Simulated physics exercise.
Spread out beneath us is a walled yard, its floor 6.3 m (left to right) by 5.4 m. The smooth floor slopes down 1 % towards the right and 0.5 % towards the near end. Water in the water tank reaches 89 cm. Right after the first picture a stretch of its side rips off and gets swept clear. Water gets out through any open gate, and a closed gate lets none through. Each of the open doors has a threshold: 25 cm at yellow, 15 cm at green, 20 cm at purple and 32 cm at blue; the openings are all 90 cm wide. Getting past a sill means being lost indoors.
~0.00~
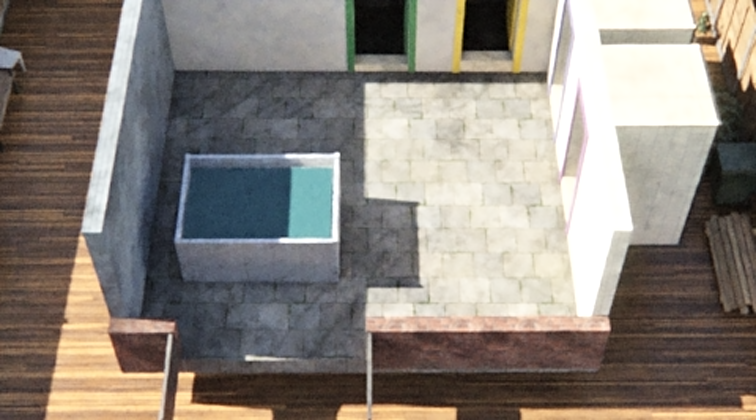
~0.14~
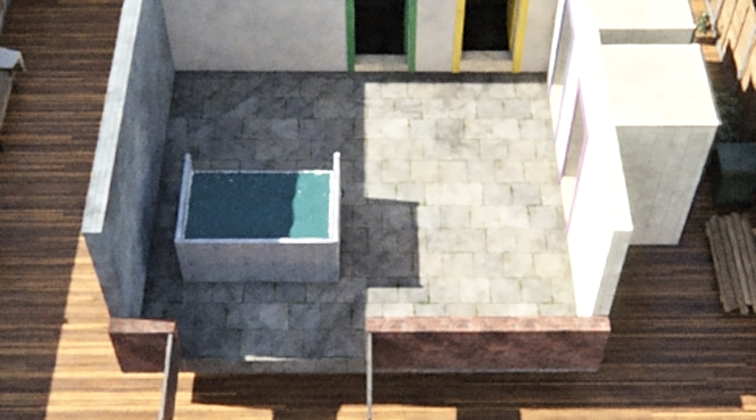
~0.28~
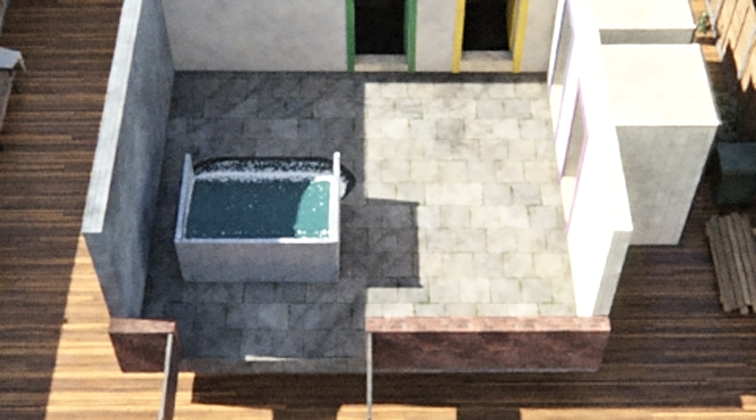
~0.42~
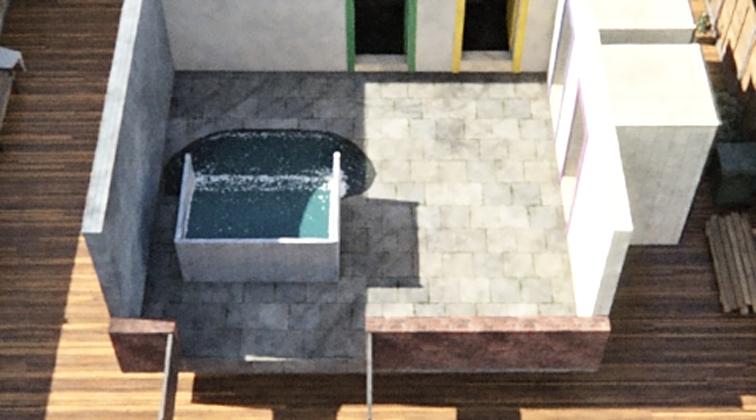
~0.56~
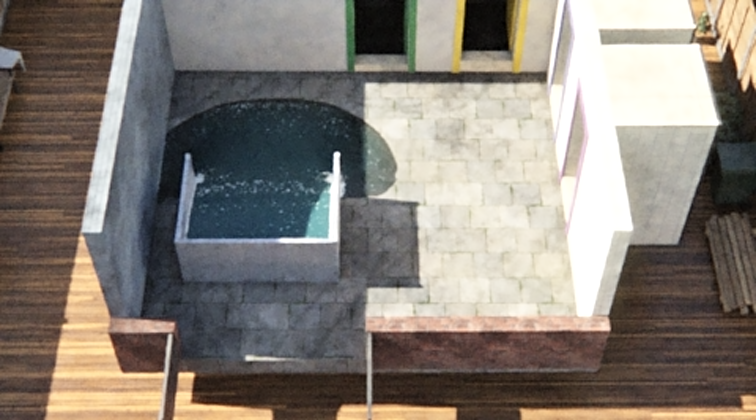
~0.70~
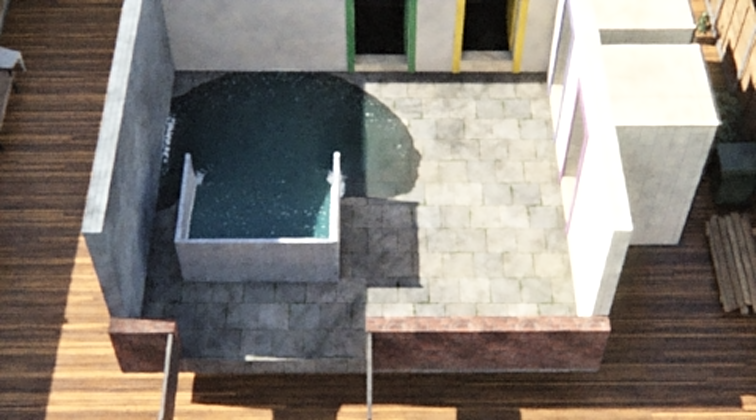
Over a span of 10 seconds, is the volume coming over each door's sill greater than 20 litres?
In order: At the yellow door it looks set to land under the limit. At the green door it looks set to land over the limit. At the purple door it looks set to land under the limit. At the blue door it looks set to land under the limit.
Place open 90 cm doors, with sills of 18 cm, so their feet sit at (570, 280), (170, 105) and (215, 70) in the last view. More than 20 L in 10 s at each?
Less, more, more.
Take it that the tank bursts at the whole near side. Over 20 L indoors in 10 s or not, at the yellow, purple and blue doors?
Outcomes - yellow: Not exceeded, purple: Not exceeded, blue: Not exceeded.
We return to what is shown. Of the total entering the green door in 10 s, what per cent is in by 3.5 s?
100 per cent, roughly.
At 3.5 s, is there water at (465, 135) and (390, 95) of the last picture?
Soaked, soaked.
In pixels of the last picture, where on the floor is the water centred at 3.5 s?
The water's centre is around (326, 146).
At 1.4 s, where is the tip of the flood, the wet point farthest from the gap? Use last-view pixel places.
(464, 78).
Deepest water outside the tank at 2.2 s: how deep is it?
Max depth: About 40 centimetres.
After 1.4 s water covers 35 % of the floor and is deepest (56 cm) near (174, 85); yellow door not reached, green door 28 cm at the sill, 11 L in, purple door not reached, blue door not reached.
After 2.2 s water covers 40 % of the floor and is deepest (40 cm) near (196, 78); yellow door 14 cm at the sill, 0 L in, green door 23 cm at the sill, 47 L in, purple door not reached, blue door not reached.
After 3.5 s water covers 55 % of the floor and is deepest (28 cm) near (539, 86); yellow door 10 cm at the sill, 0 L in, green door 15 cm at the sill, 64 L in, purple door 8 cm at the sill, 0 L in, blue door 26 cm at the sill, 0 L in.
After 6.0 s water covers 85 % of the floor and is deepest (30 cm) near (571, 345); yellow door 15 cm at the sill, 0 L in, green door 6 cm at the sill, 65 L in, purple door 15 cm at the sill, 0 L in, blue door 17 cm at the sill, 0 L in.
After 10.0 s water covers 95 % of the floor and is deepest (14 cm) near (571, 345); yellow door 10 cm at the sill, 0 L in, green door 9 cm at the sill, 65 L in, purple door 9 cm at the sill, 0 L in, blue door 10 cm at the sill, 0 L in.
